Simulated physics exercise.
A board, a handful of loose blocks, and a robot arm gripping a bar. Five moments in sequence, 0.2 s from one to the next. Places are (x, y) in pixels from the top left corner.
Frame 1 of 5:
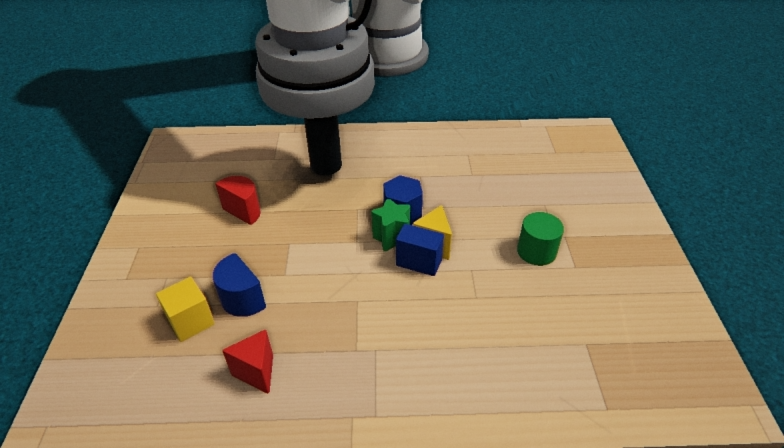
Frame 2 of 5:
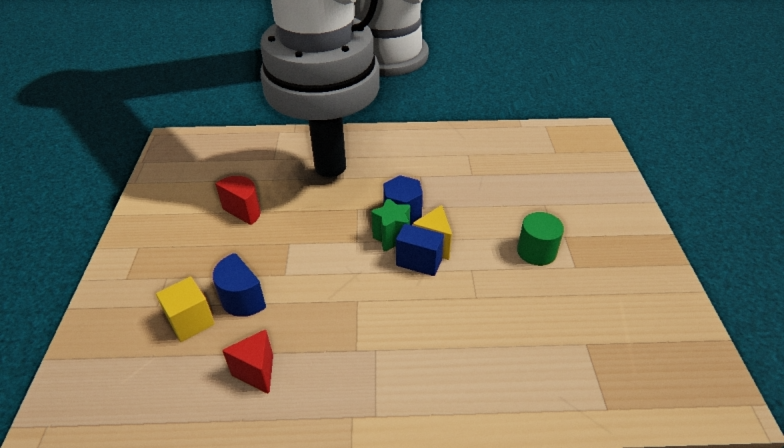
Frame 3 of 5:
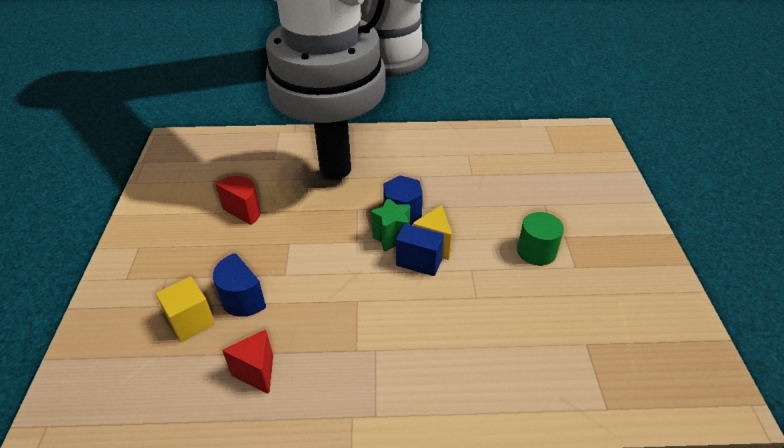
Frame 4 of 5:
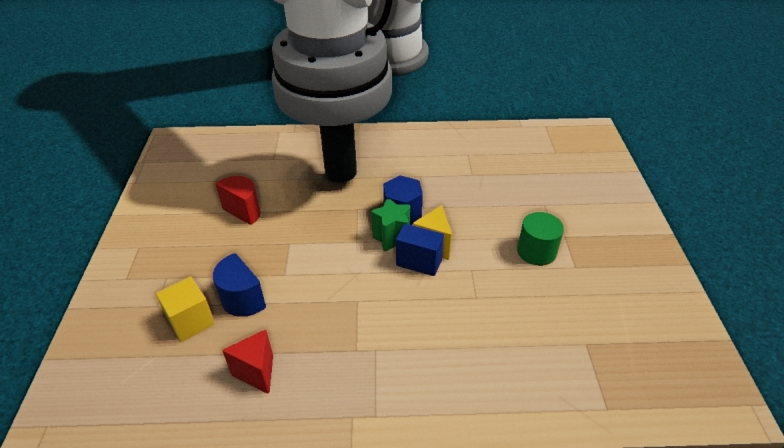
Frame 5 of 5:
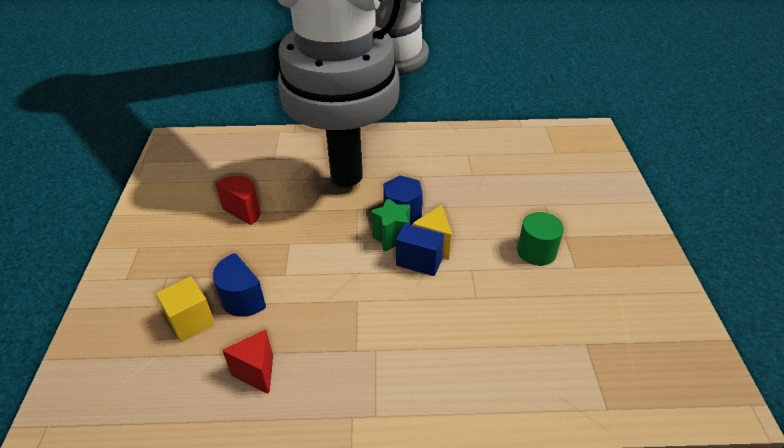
The clip shows a robot arm holding a dark bar upright above a wooden board scattered with red, yellow, blue and green blocks; the bar shifts slightly to the right and a little nearer the viewer, while the blocks stay still.
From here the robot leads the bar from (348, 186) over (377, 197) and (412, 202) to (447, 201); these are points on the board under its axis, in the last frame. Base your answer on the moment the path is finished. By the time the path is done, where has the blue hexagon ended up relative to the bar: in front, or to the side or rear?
Beside or behind, I predict.
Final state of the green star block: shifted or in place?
Here the green star block stays on its spot.
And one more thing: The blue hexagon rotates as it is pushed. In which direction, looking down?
Looking down: Clockwise.
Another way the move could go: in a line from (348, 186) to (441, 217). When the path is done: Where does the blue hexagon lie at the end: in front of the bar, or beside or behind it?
The bar still has the blue hexagon in front of it when the path ends.
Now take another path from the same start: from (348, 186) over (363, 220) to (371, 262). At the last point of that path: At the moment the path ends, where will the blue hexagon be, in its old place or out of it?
It sits in its place.
On the path given first. One third of the way, bar at (378, 188); nothing pushed yet.
Two thirds of the way, bar at (413, 193); blue hexagon at (434, 198), turned 20° clockwise; yellow three-sided block at (439, 222), turned 15° clockwise.
At the end, bar at (448, 192); green star block unmoved; blue hexagon at (448, 200), turned 30° clockwise; yellow three-sided block at (445, 223), turned 35° clockwise.
